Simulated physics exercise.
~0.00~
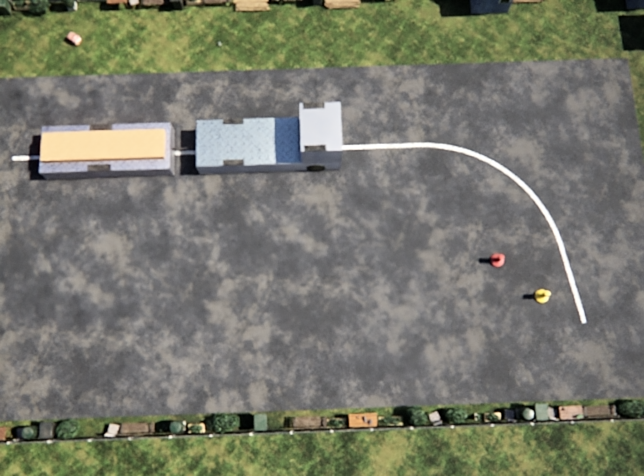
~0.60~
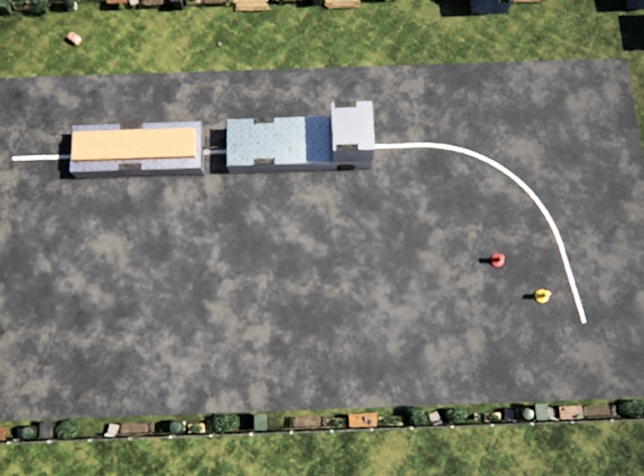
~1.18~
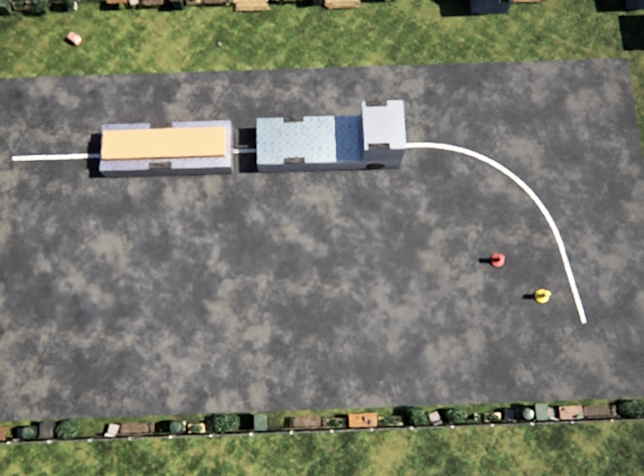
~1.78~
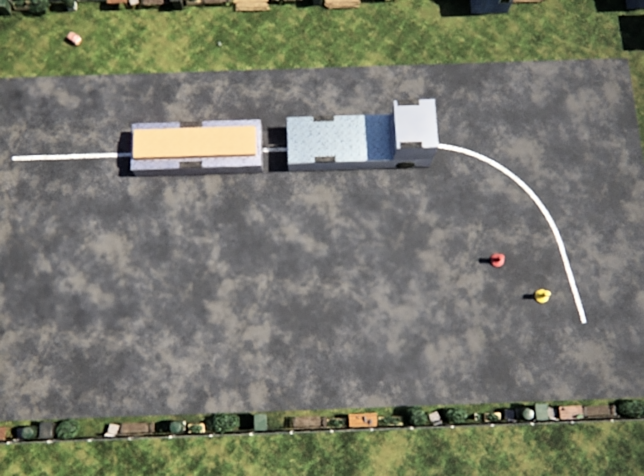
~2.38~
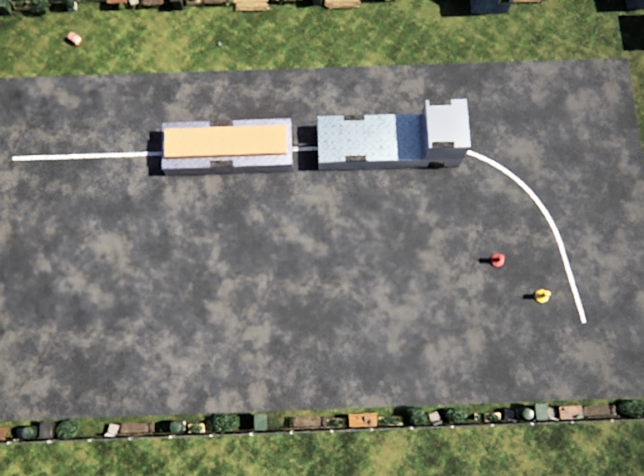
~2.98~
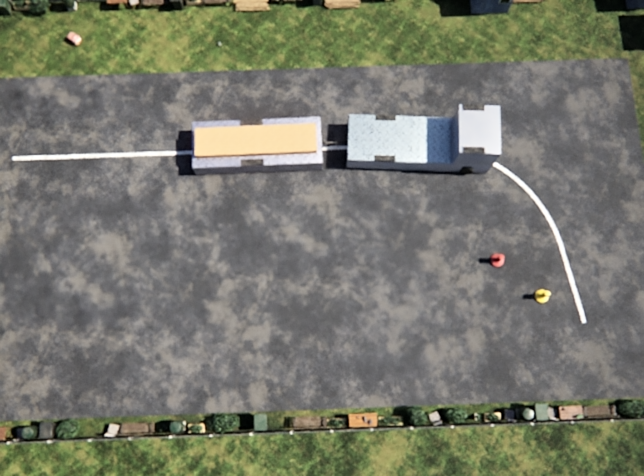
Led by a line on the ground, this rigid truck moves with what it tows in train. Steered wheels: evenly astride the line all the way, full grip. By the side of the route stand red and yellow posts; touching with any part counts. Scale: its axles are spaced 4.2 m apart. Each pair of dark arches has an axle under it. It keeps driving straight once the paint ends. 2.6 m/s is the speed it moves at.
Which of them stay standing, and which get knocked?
At the end, red is going to get contacted; yellow is going to get contacted.
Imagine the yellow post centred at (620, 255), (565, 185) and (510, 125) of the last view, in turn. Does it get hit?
One: Stays safe. Two: Gets hit. Three: Stays safe.
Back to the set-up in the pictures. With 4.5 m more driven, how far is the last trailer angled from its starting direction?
Angle of last trailer relative to start: About 5°.
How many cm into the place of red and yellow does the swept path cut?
Results - red 20, yellow 120.
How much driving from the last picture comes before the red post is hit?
I'd reckon around 15.0 metres from the last picture.
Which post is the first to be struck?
Yellow.
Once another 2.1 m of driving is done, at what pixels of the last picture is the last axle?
Somewhere around pixel (291, 141).
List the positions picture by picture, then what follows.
The first frame shows nose (338, 139); last axle (100, 147); still straight; red (498, 259), yellow (543, 295); 1 trailer.
The second frame shows nose (368, 138); last axle (131, 146); still straight.
The third frame shows nose (398, 137); last axle (161, 145); still straight.
The fourth frame shows nose (428, 136); last axle (191, 144); still straight.
The fifth frame shows nose (459, 135); last axle (222, 143); still straight.
The sixth frame shows nose (489, 142); last axle (252, 142); turned 4°; red (498, 259), yellow (543, 295).
Then, 6.9 s in, the last axle is at (423, 156) of the last picture, 105 cm off the line; the rigid truck has hit yellow.
Then, 8.8 s in, the last axle is at (497, 207) of the last picture, 230 cm off the line; the trailer has hit red.
Then, 12.8 s in, the last axle is at (602, 387) of the last picture, 55 cm off the line; 2 of 2 struck in all.
